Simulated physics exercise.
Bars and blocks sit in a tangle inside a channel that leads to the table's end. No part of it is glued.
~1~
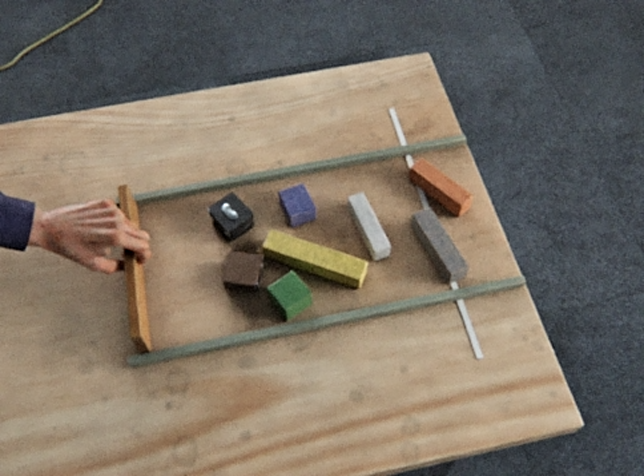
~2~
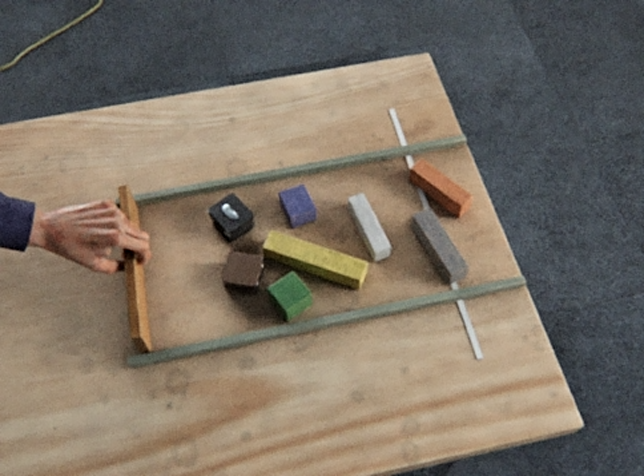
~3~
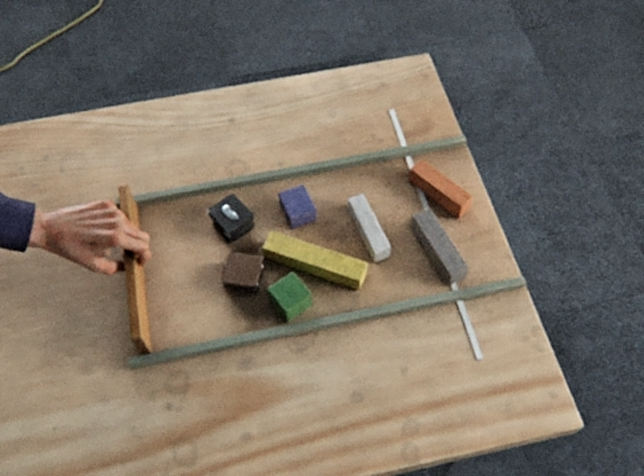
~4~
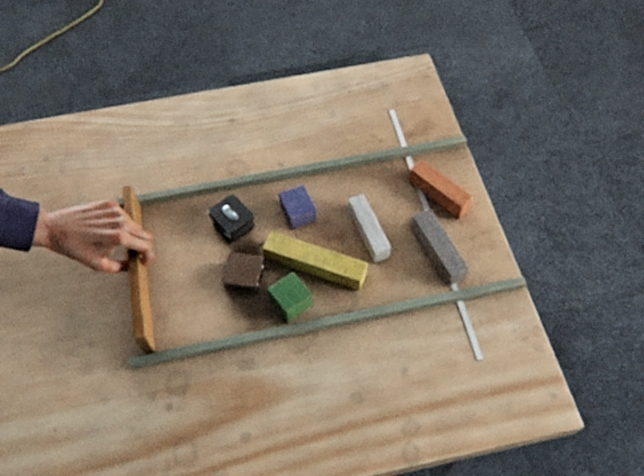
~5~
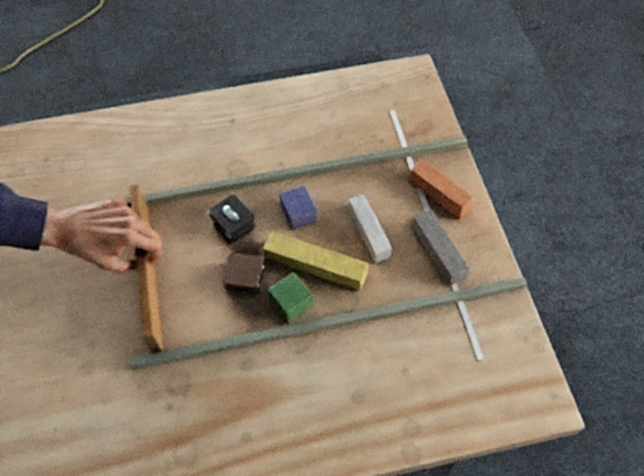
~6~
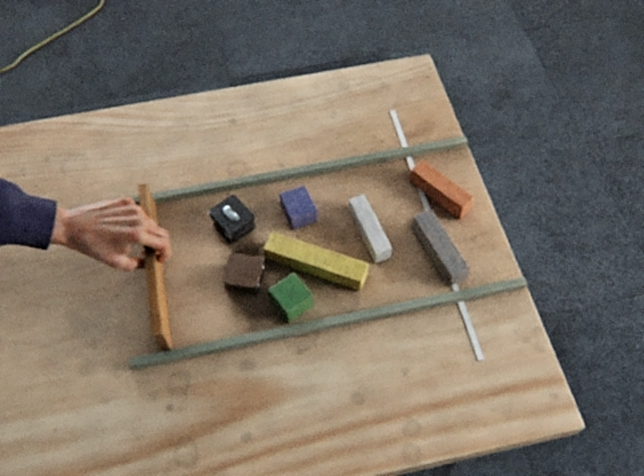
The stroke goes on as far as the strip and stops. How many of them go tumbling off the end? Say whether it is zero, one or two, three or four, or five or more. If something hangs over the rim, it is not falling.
After the push, only one or two have dropped.
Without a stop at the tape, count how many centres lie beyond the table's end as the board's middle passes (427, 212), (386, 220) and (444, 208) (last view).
That makes 2, 0, 3.
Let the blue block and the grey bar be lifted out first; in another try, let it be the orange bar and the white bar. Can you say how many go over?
0, then 0.
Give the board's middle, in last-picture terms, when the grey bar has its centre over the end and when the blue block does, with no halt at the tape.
Approx. (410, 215) for the first, approx. (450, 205) for the second.
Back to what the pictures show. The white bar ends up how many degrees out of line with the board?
Some 5 degrees.
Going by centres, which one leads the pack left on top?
The white bar finishes closest.
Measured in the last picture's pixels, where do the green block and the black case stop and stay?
The green block comes to rest at (469, 272), and the black case comes to rest at (431, 170).
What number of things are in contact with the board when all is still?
4 are in contact with it.
Soon after, none off yet; orange bar at rest near (441, 189); grey bar at rest near (440, 247); white bar at rest near (369, 228).
Then, none off yet; orange bar at rest near (441, 189); grey bar at rest near (440, 247); white bar moved a little near (392, 219).
Further on, none off yet; orange bar moved a little near (470, 177); grey bar moved about its own width near (489, 236); white bar moved about its own width near (453, 199).
At rest, the number that fall off is one or two; fallen, grey bar and orange bar.
